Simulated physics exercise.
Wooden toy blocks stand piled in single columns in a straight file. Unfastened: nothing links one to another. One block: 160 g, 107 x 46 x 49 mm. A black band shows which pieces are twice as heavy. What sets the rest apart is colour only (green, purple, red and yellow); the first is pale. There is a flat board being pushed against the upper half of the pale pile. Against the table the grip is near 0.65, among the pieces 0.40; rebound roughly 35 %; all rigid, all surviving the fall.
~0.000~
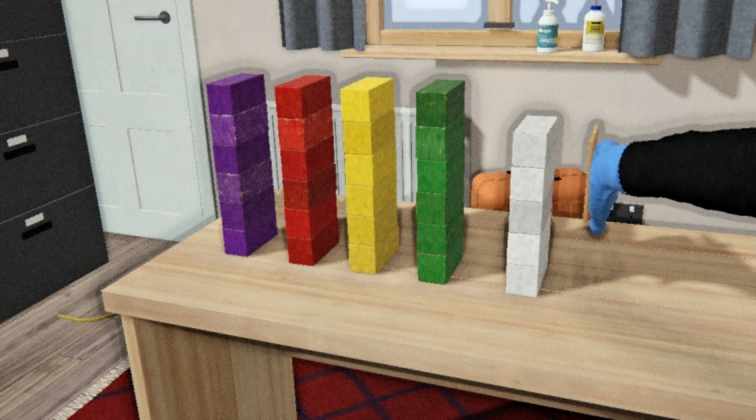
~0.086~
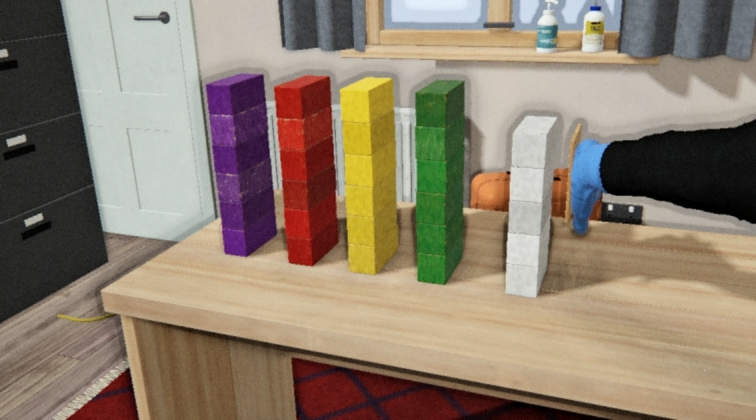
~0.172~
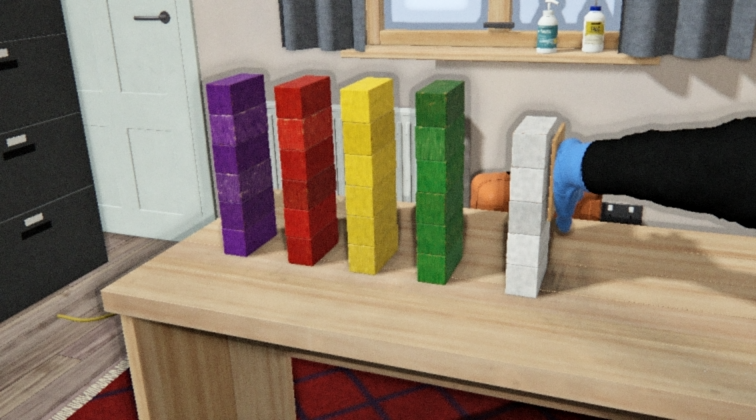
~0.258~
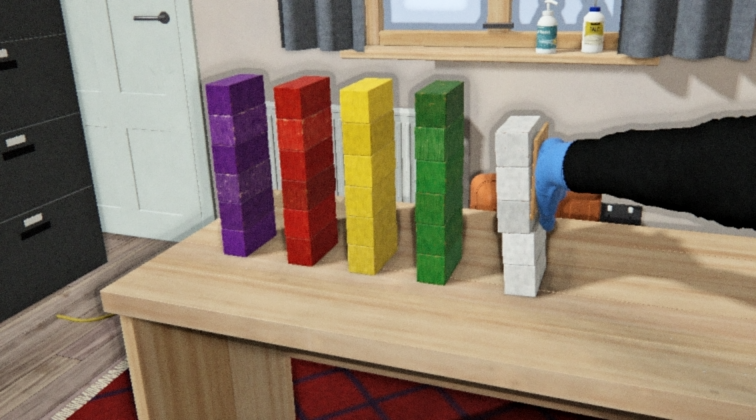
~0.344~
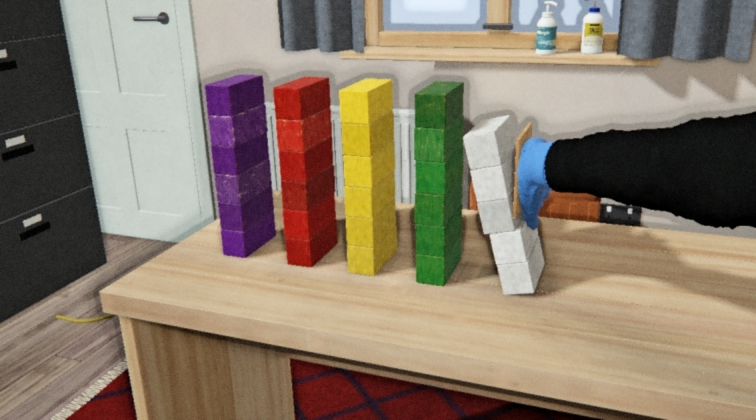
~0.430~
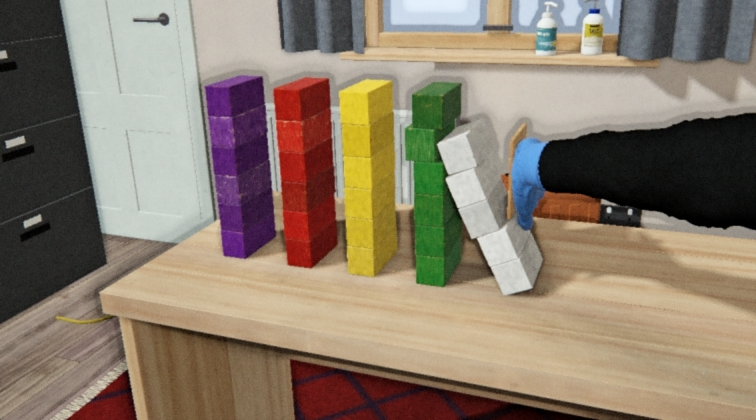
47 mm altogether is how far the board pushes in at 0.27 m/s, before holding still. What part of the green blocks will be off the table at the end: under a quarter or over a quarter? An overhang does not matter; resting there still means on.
Somewhere south of a quarter.
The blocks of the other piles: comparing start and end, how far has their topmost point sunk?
About 15 cm.
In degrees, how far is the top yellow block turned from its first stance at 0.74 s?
Something like 10°, give or take.
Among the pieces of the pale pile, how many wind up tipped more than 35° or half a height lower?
Count: 5.
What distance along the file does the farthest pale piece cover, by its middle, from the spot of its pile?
Something like 18 cm along the file.
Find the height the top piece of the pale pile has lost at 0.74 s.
Some 4 centimetres.
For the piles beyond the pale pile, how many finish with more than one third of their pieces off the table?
Looks like 2 of them in total.
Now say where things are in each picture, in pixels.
In the first picture (places mark the middle of the side facing us), board (588, 173) 54 mm short; top green block (431, 110); top purple block (250, 94); the rest undisturbed.
In the second picture, board (570, 172) 31 mm short; top green block (430, 110).
In the third picture, board (552, 171) 8 mm short; top green block (430, 110).
In the fourth picture, board (535, 170) 16 mm in, top of the pale pile leaning 4°; top green block (430, 111); the rest undisturbed.
In the fifth picture, board (516, 169) 39 mm in, top of the pale pile leaning 14°; top green block (429, 111); the rest undisturbed.
In the sixth picture, board (511, 170) 47 mm in, stopped, top of the pale pile leaning 21°; top green block (428, 112); top yellow block (354, 109); one has shifted.
After 0.74 s, 5 of the pale pile down; none of the 6 green blocks off the table (0 of 24 in all colours); top green block leaning 18°; top yellow block leaning 10°.
After 1.04 s, 5 of the pale pile down; none of the 6 green blocks off the table (0 of 24 in all colours); top green block leaning 26°, 8 cm lower; top red block leaning 15°, 16 mm lower.
After 1.36 s, 5 of the pale pile down; none of the 6 green blocks off the table (2 of 24 in all colours); top green block on its side; top purple block on its side.
After 1.76 s, 5 of the pale pile down; none of the 6 green blocks off the table (8 of 24 in all colours); top green block on its side; top red block on its side.
By the end (2.0 s), 5 of the pale pile down; none of the 6 green blocks off the table (8 of 24 in all colours); top green block on its side; top red block upside down. That is 0 per cent. As the last picture would show them, middles, top green block near (268, 186).
